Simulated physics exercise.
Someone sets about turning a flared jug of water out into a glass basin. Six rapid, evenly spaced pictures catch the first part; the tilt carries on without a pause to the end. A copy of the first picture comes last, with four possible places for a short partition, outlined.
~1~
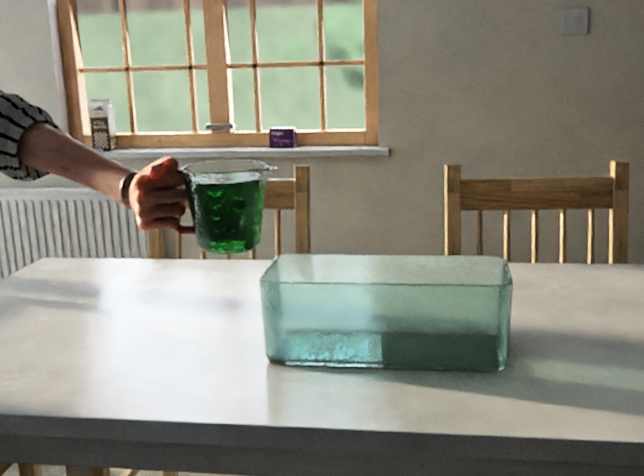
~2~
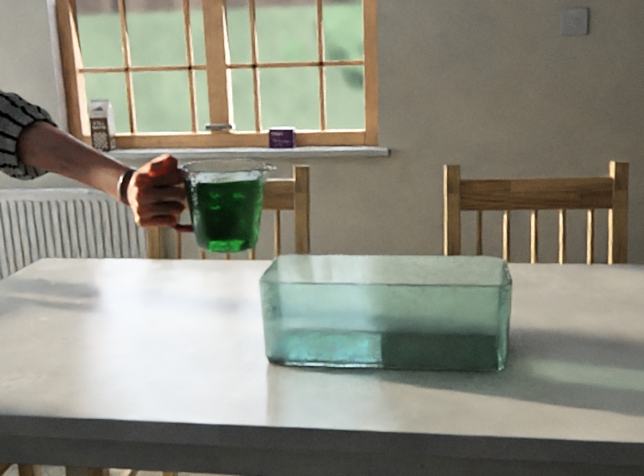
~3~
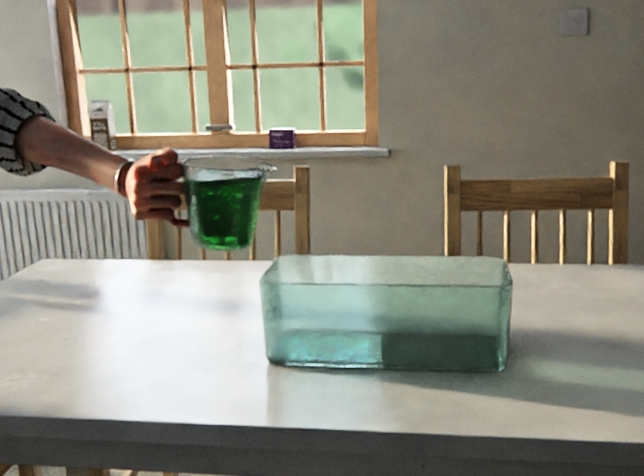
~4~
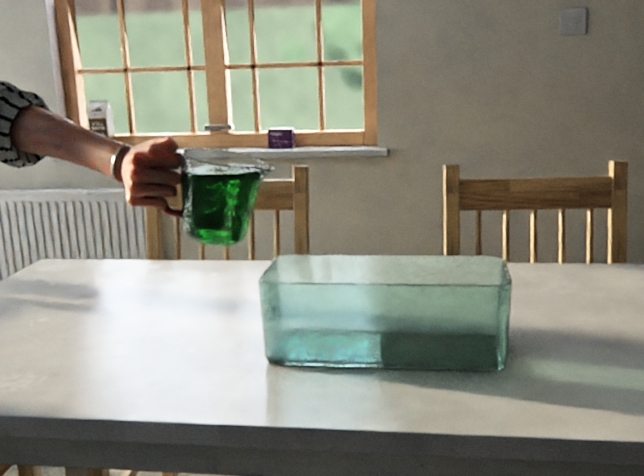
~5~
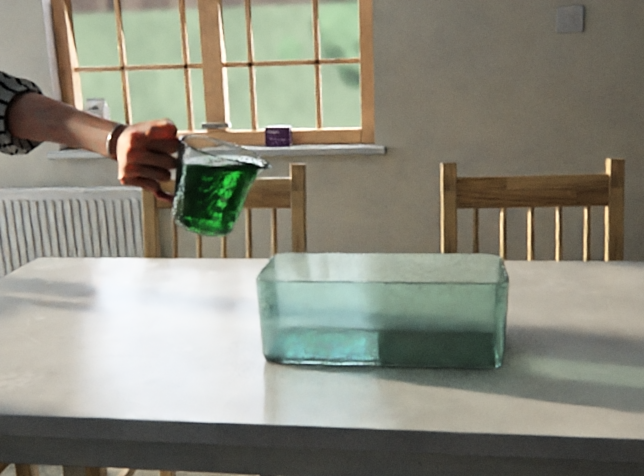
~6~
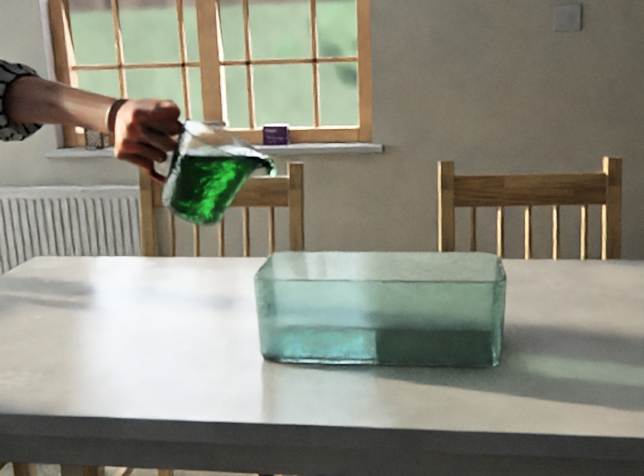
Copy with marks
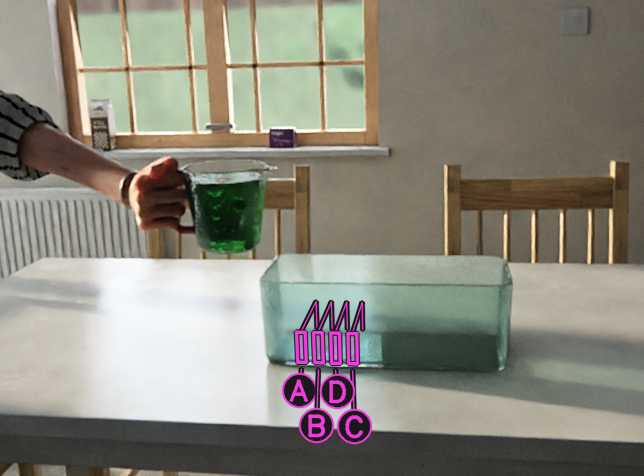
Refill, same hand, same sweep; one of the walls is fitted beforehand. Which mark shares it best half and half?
Position C.
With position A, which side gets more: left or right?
More ends on the right.
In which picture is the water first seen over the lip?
In picture 6.
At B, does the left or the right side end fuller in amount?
The right one.
On the marked copy, A at (301, 368); B at (318, 369); C at (352, 370); D at (335, 369).
With A, about 4 % ends left of the wall and 95 % right of it.
With B, about 4 % ends left of the wall and 95 % right of it.
With C, about 52 % ends left of the wall and 46 % right of it.
With D, about 12 % ends left of the wall and 87 % right of it.
